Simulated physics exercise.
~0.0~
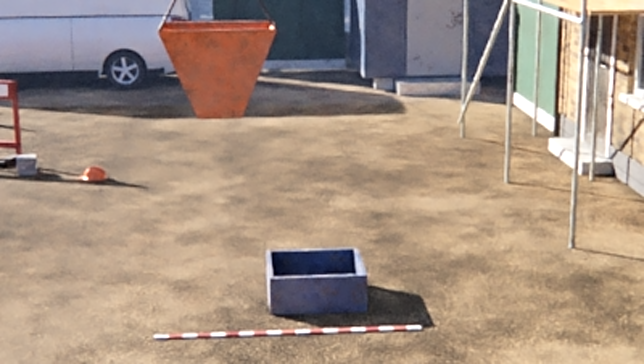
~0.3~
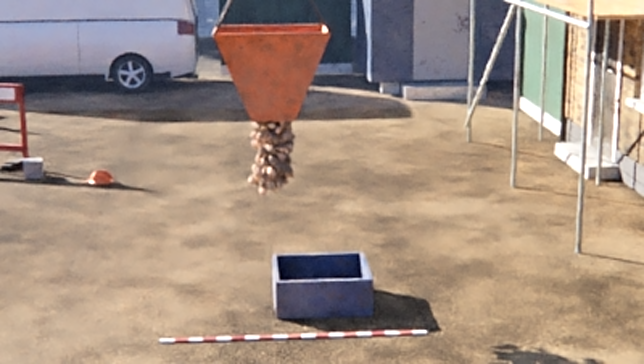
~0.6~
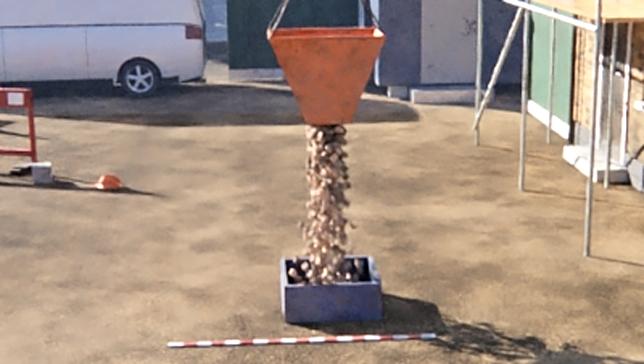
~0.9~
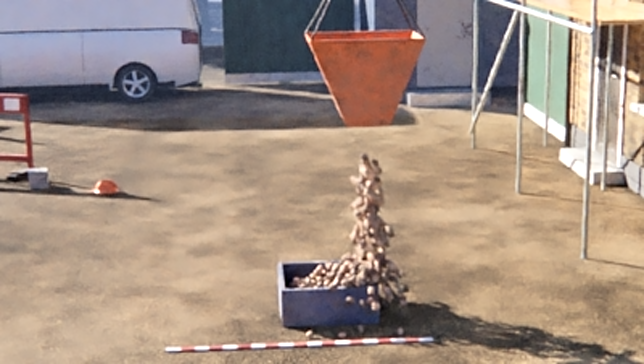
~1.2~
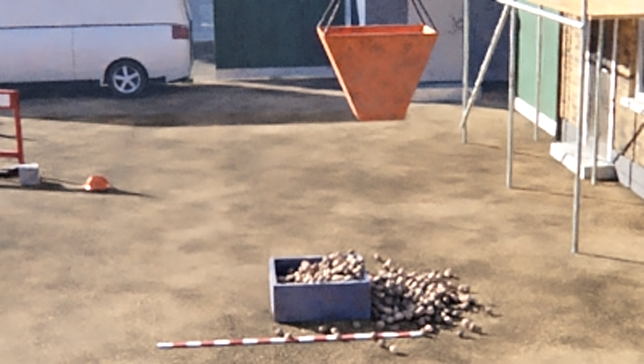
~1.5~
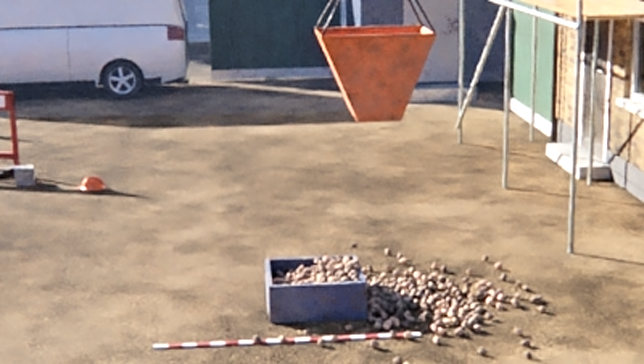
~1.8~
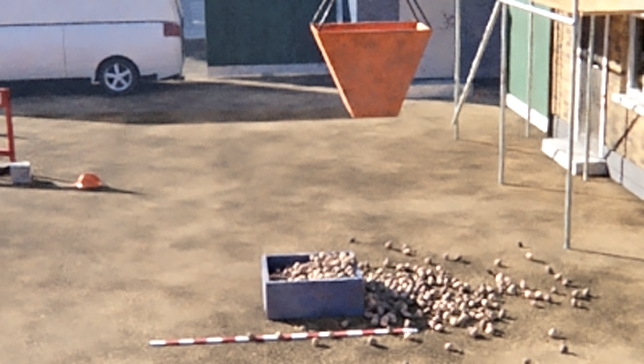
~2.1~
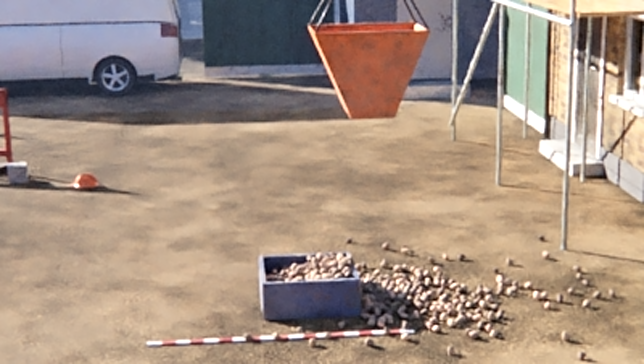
Orange crane skip moving right pours shingle into a blue bin, filling it and spilling a scattered pile to its right.
